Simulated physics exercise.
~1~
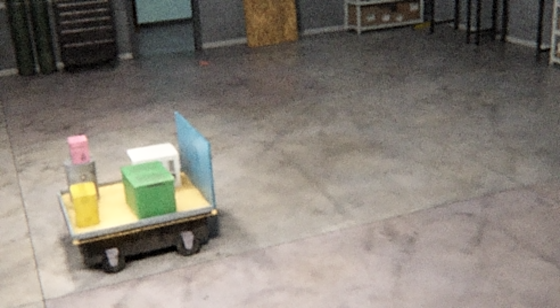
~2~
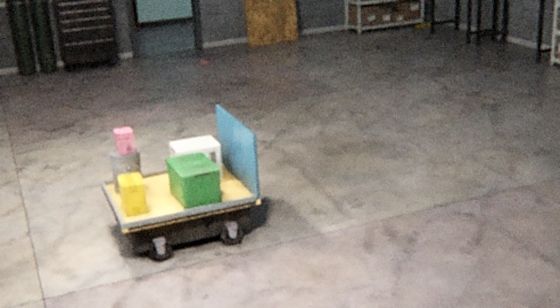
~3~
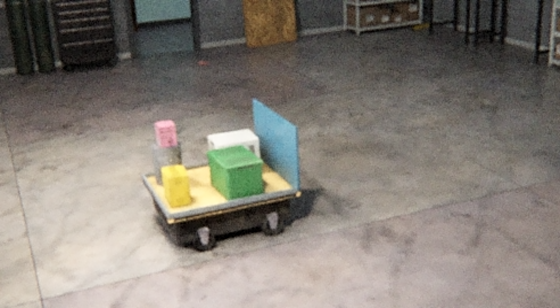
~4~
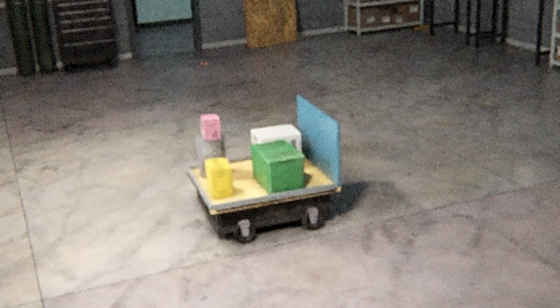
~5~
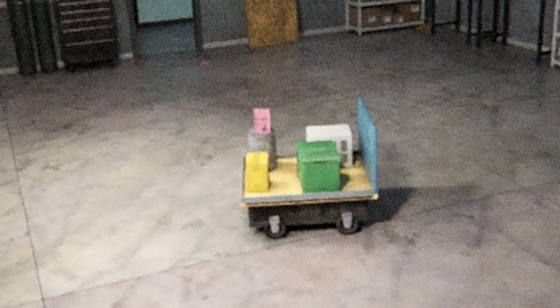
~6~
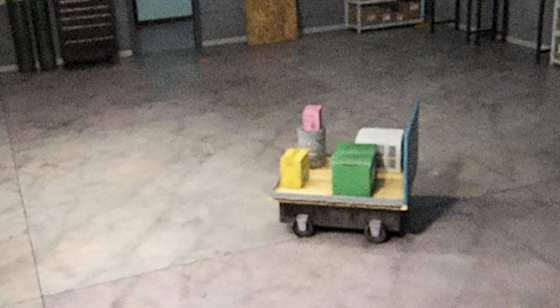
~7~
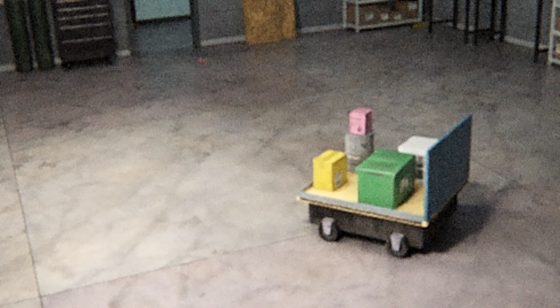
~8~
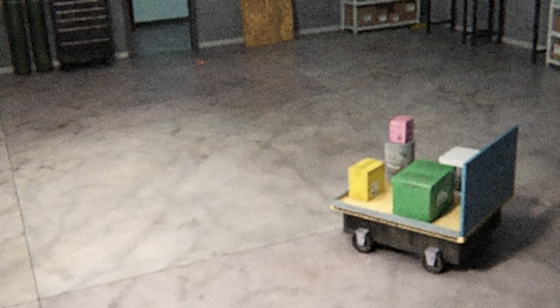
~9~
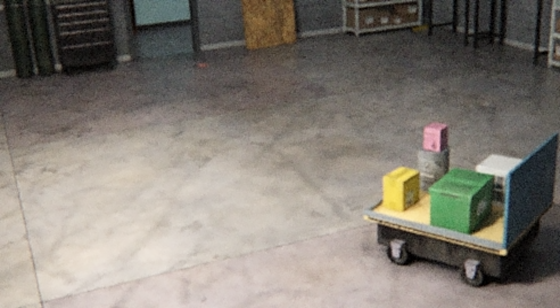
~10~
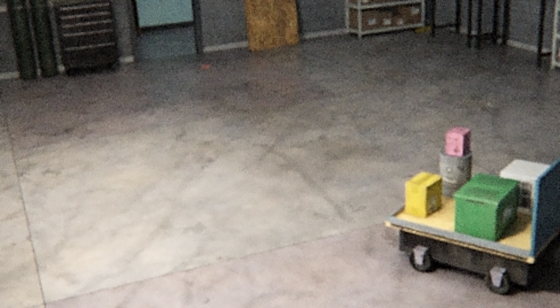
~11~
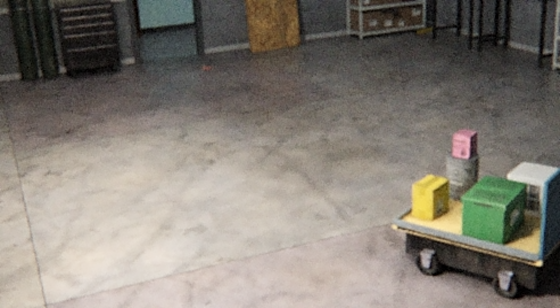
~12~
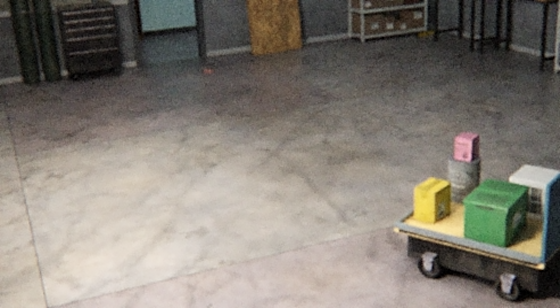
A small wheeled cart carrying a yellow parcel, a green tote, a white crate and a pink box atop a grey pail rolled rightward across the concrete floor, turning gradually, then slowed and stopped near the right edge with its load still in place.
